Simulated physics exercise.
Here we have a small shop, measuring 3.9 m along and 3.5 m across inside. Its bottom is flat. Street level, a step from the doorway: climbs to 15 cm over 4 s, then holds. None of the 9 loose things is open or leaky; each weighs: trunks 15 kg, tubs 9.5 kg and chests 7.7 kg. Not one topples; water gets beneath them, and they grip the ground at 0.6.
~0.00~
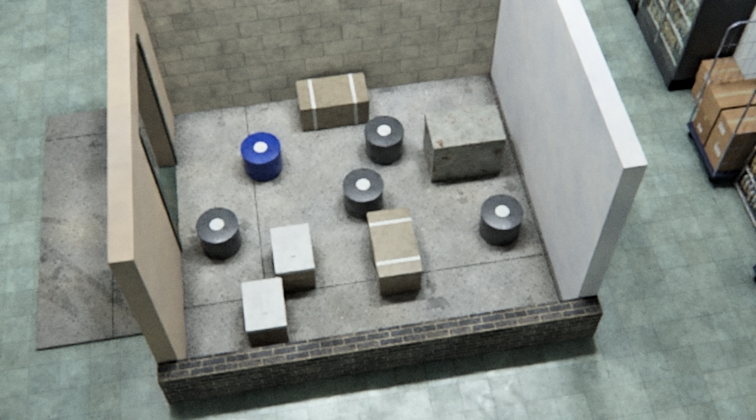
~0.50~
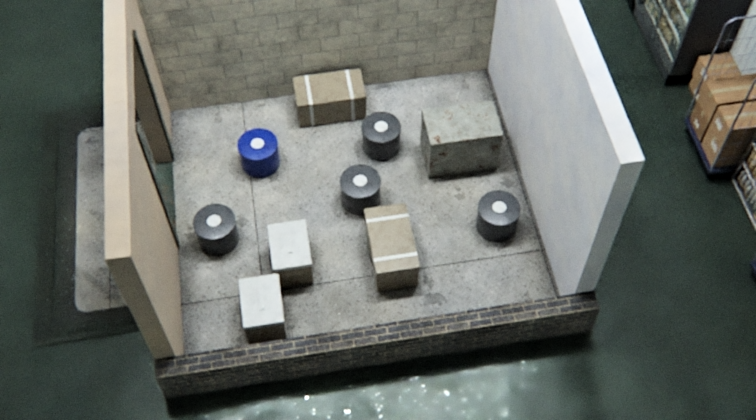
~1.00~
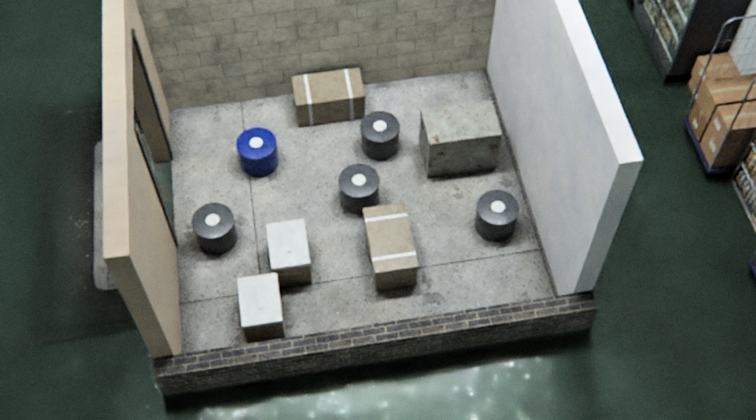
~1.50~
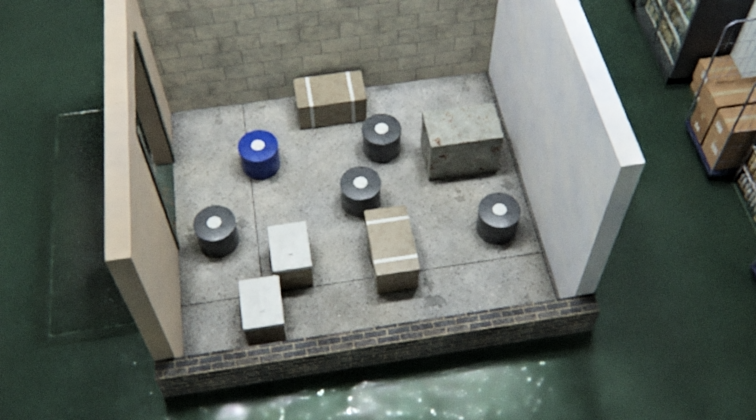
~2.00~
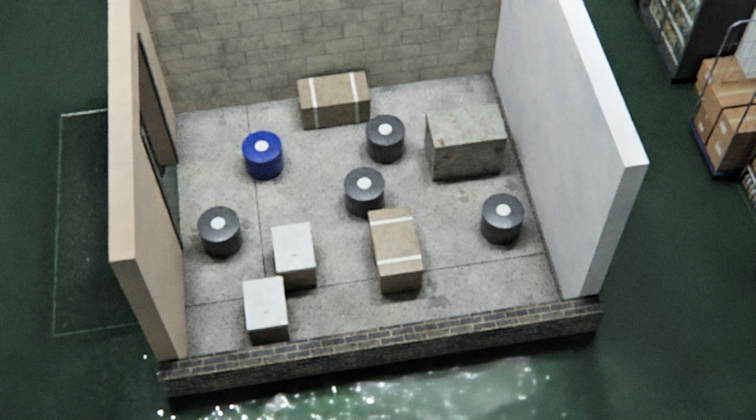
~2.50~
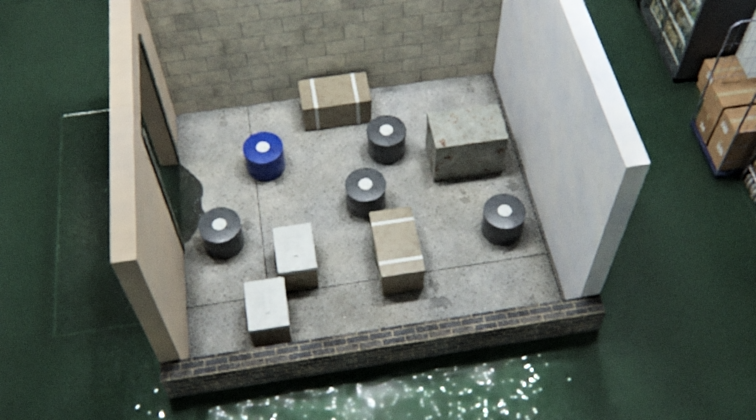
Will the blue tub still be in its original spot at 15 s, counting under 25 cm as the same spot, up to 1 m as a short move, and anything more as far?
No, far off.
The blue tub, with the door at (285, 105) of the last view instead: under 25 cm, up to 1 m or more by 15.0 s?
Result for the blue tub: Large displacement.
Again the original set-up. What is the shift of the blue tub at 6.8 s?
By then it has shifted roughly 100 cm.
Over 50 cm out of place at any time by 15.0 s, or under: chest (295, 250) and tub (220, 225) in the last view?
Well, one by one it's higher, then lower.
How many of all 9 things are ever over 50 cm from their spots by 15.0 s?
That adds up to 7.
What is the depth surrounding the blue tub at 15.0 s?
I'd say around 11 cm.
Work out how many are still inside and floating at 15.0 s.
Total: 9.
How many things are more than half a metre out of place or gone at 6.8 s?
I count 1 of them.
After 3.5 s the blue tub is near (263, 147), 0.0 m from its start, aground; 0 afloat.
After 6.8 s the blue tub is near (347, 133), 1.0 m from its start, afloat; 2 afloat.
After 11.0 s the blue tub is near (425, 187), 1.9 m from its start, afloat; 5 afloat.
After 15.0 s the blue tub is near (468, 237), 2.5 m from its start, afloat; 9 afloat.
